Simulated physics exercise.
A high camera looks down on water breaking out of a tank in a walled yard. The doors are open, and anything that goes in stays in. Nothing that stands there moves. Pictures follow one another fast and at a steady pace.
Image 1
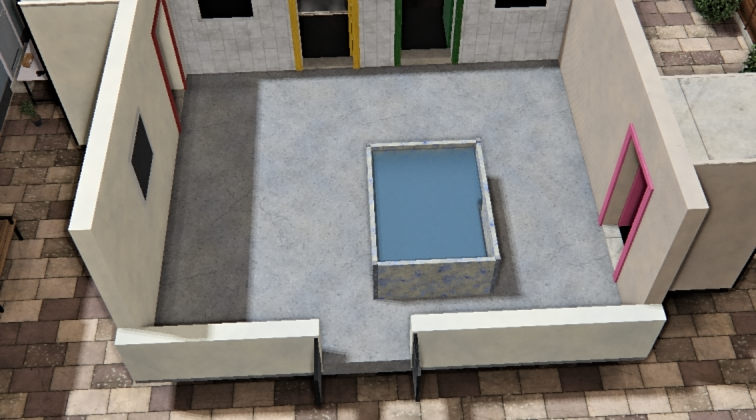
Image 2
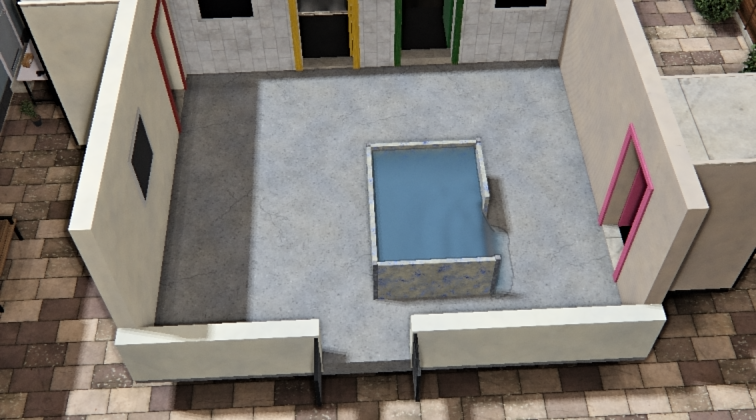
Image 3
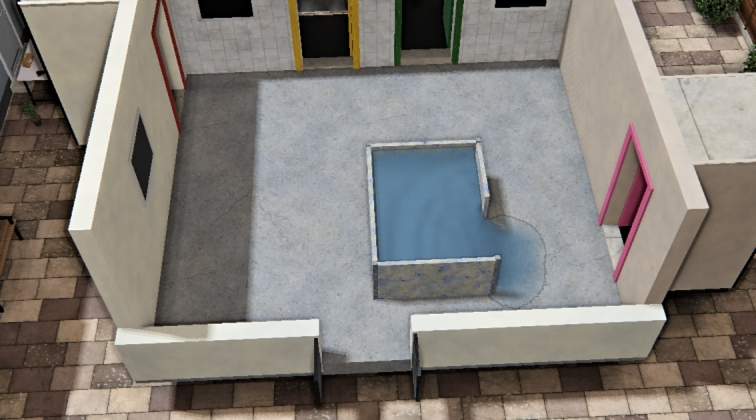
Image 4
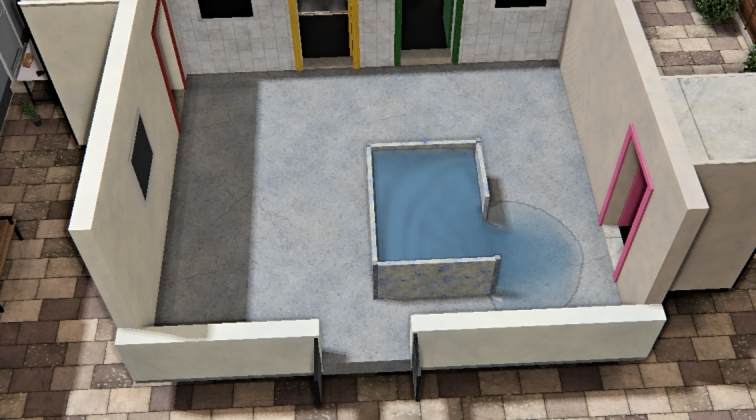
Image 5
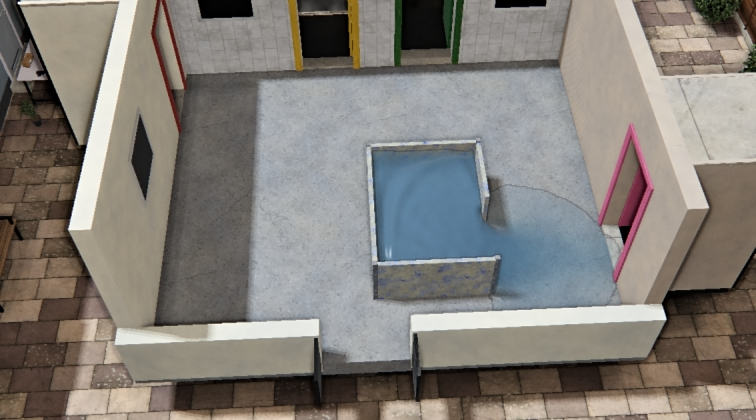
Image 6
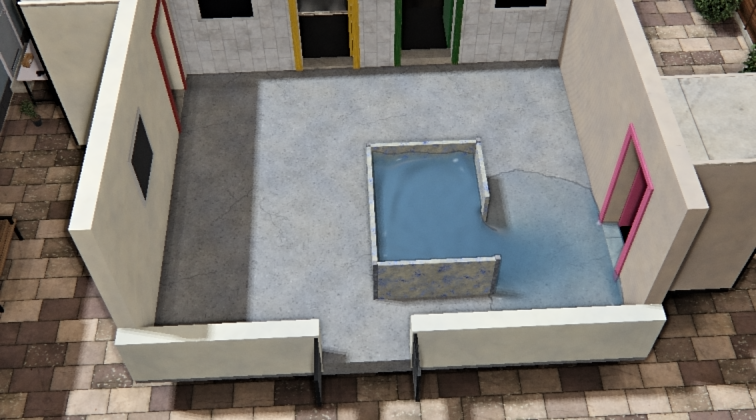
In a walled yard seen from above, still blue water fills a rectangular tank near the centre. A gap opens in the tank's right side and water pours through it, spreading in a widening rounded sheet across the pale floor until it reaches the pink-framed doorway on the right.
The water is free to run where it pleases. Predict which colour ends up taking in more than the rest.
Pink takes in the most.
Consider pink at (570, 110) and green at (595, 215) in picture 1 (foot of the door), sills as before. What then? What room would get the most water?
The one in green, I'd say.
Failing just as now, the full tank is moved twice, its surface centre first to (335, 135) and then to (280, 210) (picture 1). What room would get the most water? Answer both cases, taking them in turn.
The pink-painted one, then the pink-painted one.
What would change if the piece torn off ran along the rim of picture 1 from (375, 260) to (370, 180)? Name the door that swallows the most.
I'd say the one in red.
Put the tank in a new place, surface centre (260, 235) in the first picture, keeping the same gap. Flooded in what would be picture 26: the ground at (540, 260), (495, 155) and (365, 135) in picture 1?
In the order given: Wetted, wetted and not reached.
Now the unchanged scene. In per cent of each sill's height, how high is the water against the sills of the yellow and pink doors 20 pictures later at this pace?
Readings, in sequence: 0 percent and 560 percent.
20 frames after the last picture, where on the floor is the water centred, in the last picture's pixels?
Somewhere near (483, 236).
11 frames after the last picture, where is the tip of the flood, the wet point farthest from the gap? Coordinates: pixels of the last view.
By then the tip should be at about (553, 64).
A moment on, water covers 15 % of the floor; yellow door not reached, pink door a lot in, green door not reached, red door not reached.
Next, water covers 20 % of the floor; yellow door not reached, pink door a lot in, green door not reached, red door not reached.
Then, water covers 40 % of the floor; yellow door not reached, pink door a lot in, green door wet at the sill, nothing in, red door not reached.
Later, water covers 65 % of the floor; yellow door wet at the sill, nothing in, pink door a lot in, green door wet at the sill, nothing in, red door not reached.
In the end, water covers 95 % of the floor; yellow door wet at the sill, nothing in, pink door a lot in, green door wet at the sill, nothing in, red door a trickle in; the pink door has let in the most.
